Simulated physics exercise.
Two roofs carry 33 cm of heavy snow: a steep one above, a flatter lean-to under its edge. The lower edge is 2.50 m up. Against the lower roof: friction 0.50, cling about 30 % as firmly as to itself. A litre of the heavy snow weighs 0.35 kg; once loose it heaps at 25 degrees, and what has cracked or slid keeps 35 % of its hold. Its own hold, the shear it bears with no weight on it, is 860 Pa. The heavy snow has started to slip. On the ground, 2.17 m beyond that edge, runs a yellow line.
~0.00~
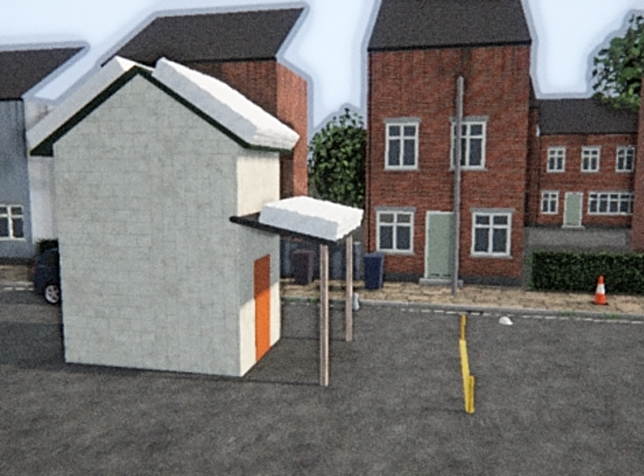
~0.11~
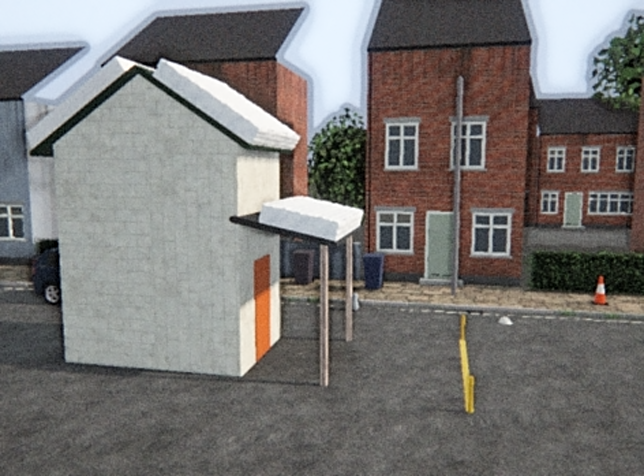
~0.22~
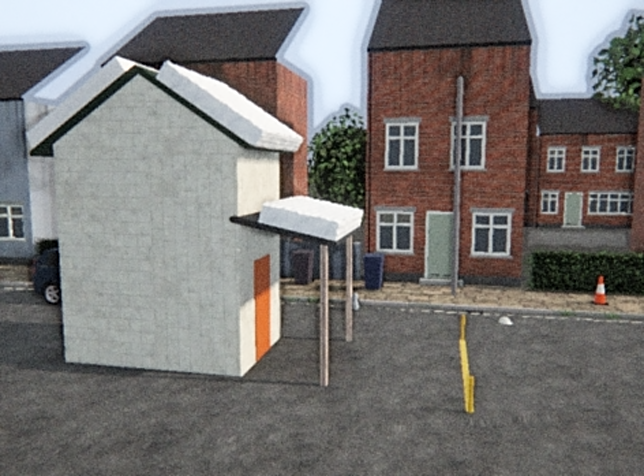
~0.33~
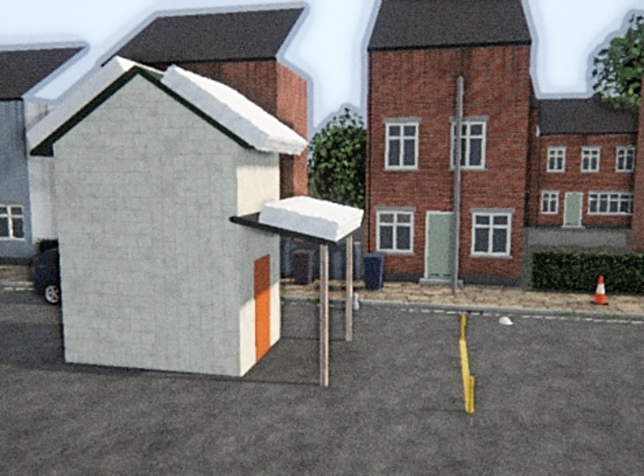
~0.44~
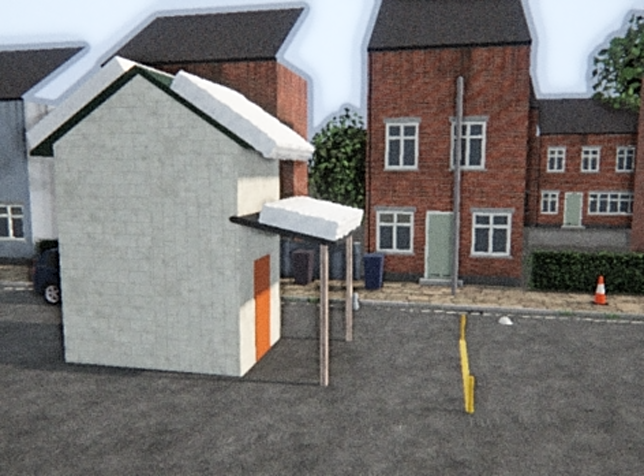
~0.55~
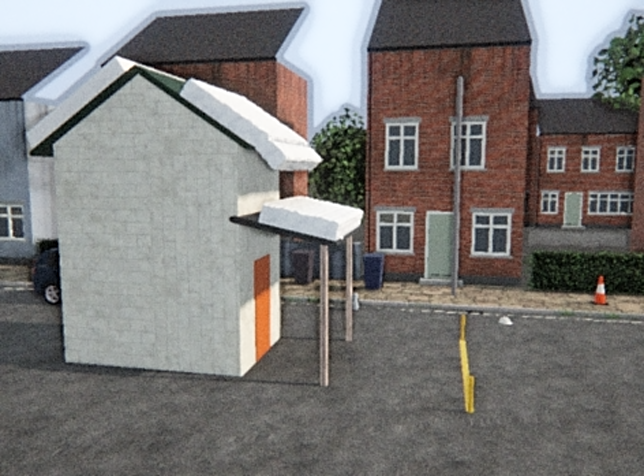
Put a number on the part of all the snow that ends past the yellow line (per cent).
The part of all the snow that ends past the yellow line is near 23 %.
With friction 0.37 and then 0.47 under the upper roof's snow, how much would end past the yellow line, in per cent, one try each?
In turn about 8 %, 0 %.
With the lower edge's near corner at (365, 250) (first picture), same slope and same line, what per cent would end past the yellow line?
Then about 16 %.
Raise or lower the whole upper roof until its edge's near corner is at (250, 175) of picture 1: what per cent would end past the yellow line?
It would be near 3 %.
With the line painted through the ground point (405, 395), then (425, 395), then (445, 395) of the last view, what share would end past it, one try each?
In that order: 55 %, 45 %, 35 %.
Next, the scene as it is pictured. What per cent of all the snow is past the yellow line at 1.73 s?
Some 0 per cent.
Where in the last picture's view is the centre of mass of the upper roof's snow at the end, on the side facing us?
Around (450, 375).
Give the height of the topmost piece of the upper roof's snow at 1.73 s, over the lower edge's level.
Some 0.6 m.
After 1.09 s, none is below the lower edge and 0 % is past the line.
After 1.73 s, 59 % is below the lower edge and 0 % is past the line.
After 2.36 s, 69 % is below the lower edge and 23 % is past the line.
After 3.00 s, 69 % is below the lower edge and 23 % is past the line.
After 3.10 s, 69 % is below the lower edge and 23 % is past the line.
